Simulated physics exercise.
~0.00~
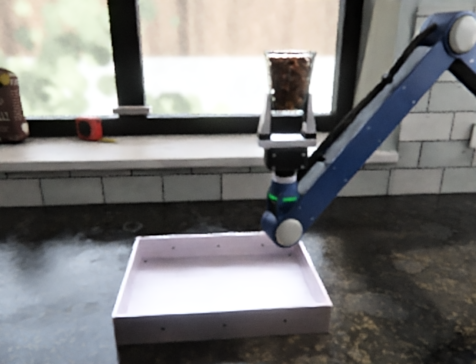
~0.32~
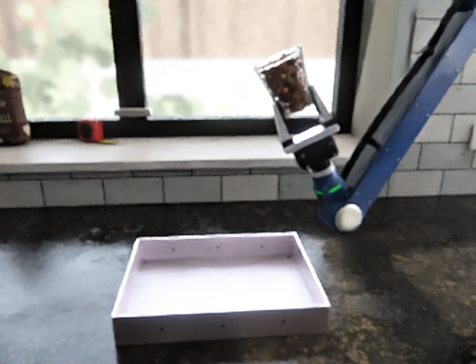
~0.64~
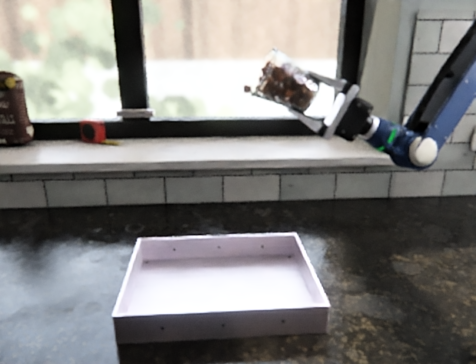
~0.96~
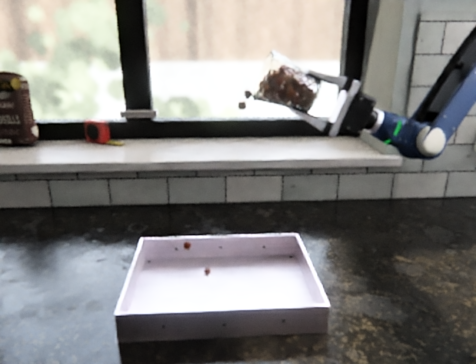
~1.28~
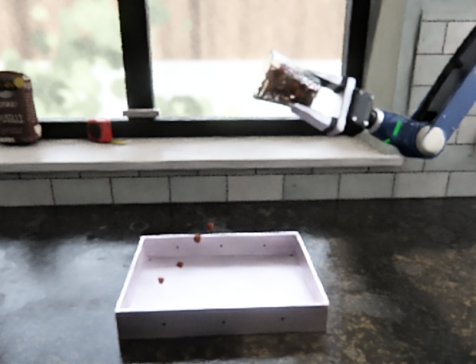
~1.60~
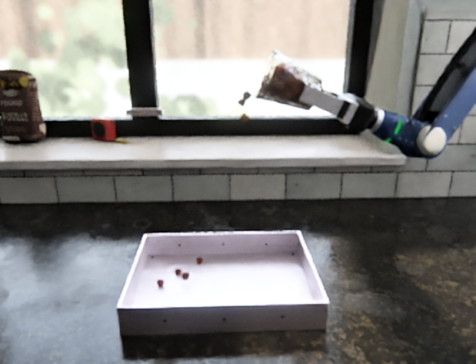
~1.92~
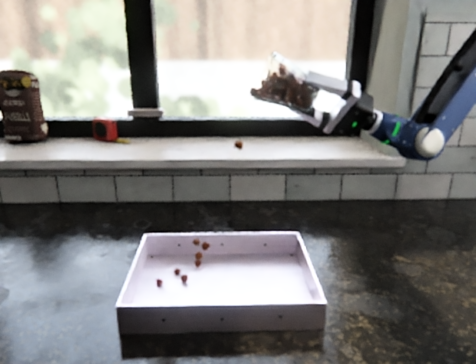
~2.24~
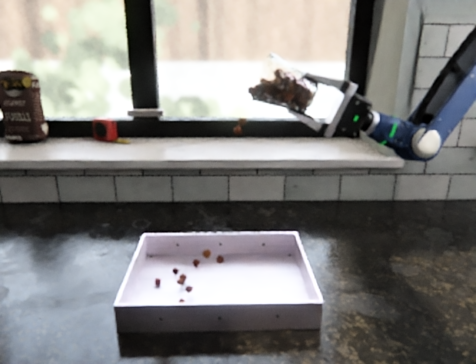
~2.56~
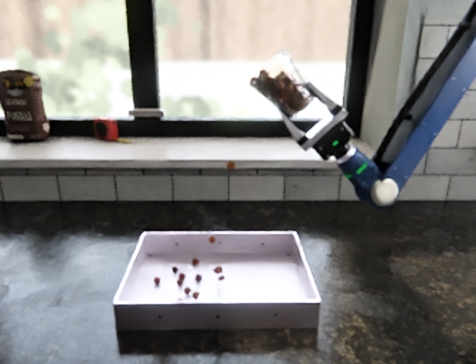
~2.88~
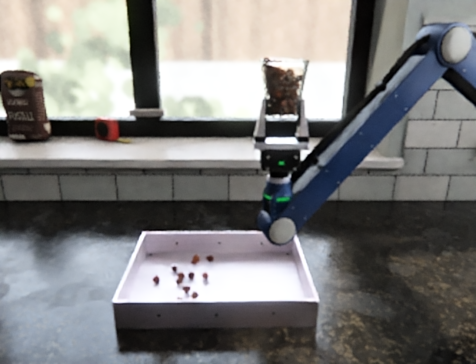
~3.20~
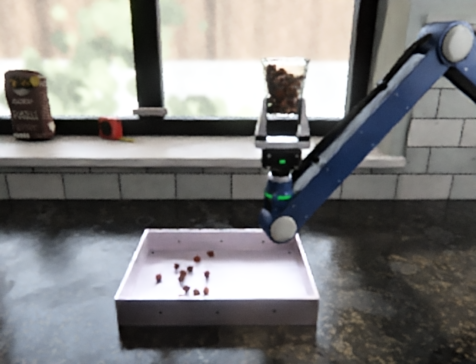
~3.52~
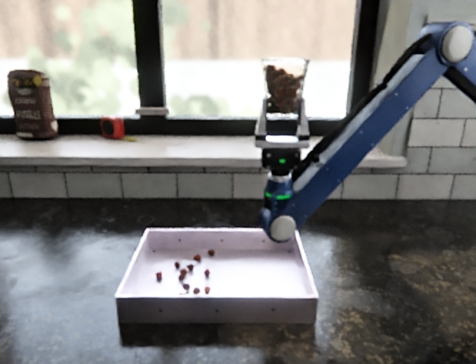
A robot arm tips a clear beaker, drops some hazelnuts into a tray, and rights it.
